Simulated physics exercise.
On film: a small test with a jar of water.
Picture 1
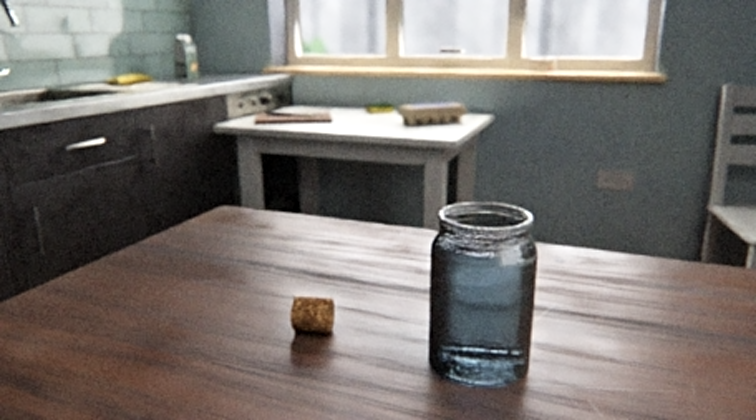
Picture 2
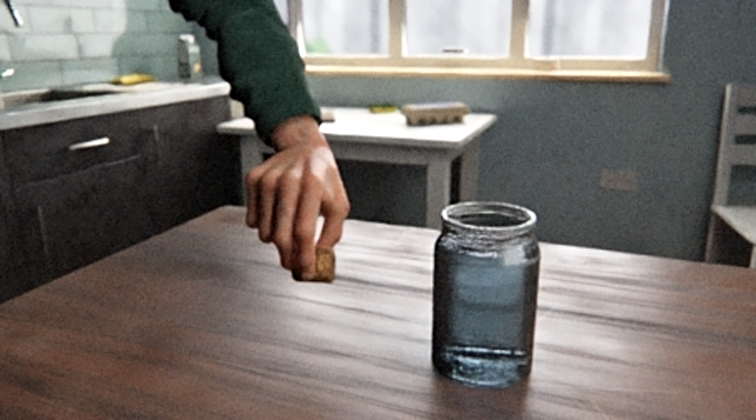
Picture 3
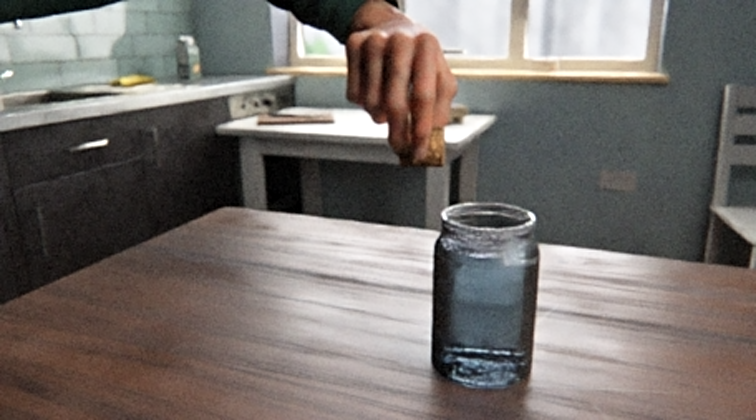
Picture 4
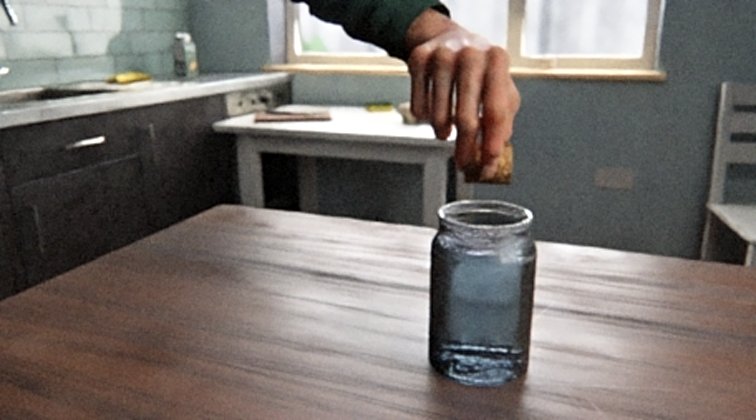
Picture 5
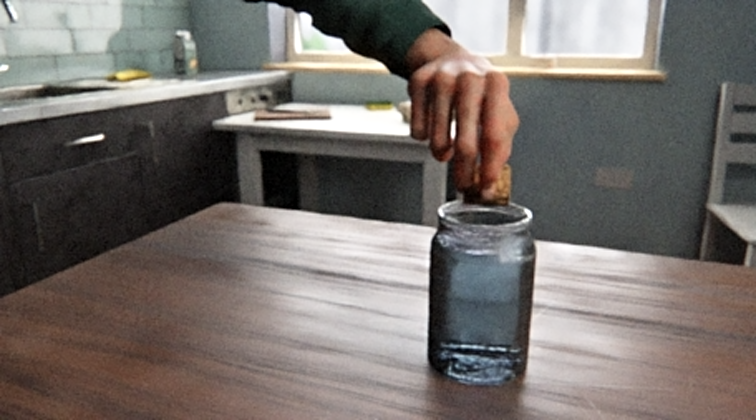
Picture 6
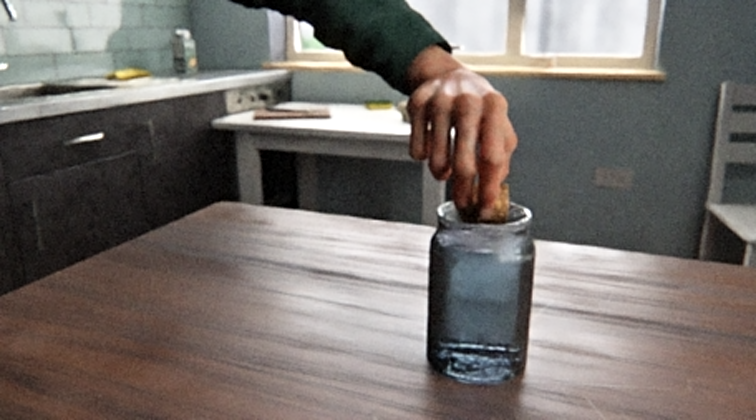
At the start, a cork lies on a dark wooden table to the left of an open glass jar of water. A hand in a green sleeve picks up the cork, lifts it and carries it right until it is above the jar, then lowers it into the jar's mouth, still gripping it.
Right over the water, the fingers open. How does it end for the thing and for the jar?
Well, it keeps afloat, and as for the jar, it copes fine.
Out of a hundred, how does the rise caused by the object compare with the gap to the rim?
That works out to about 10 in a hundred.
A moment on, the cork enters the water; the jar is about three quarters full.
Further on, the cork comes up again; the jar is about three quarters full.
When it is over, the cork is afloat; the jar is about three quarters full; none went over.
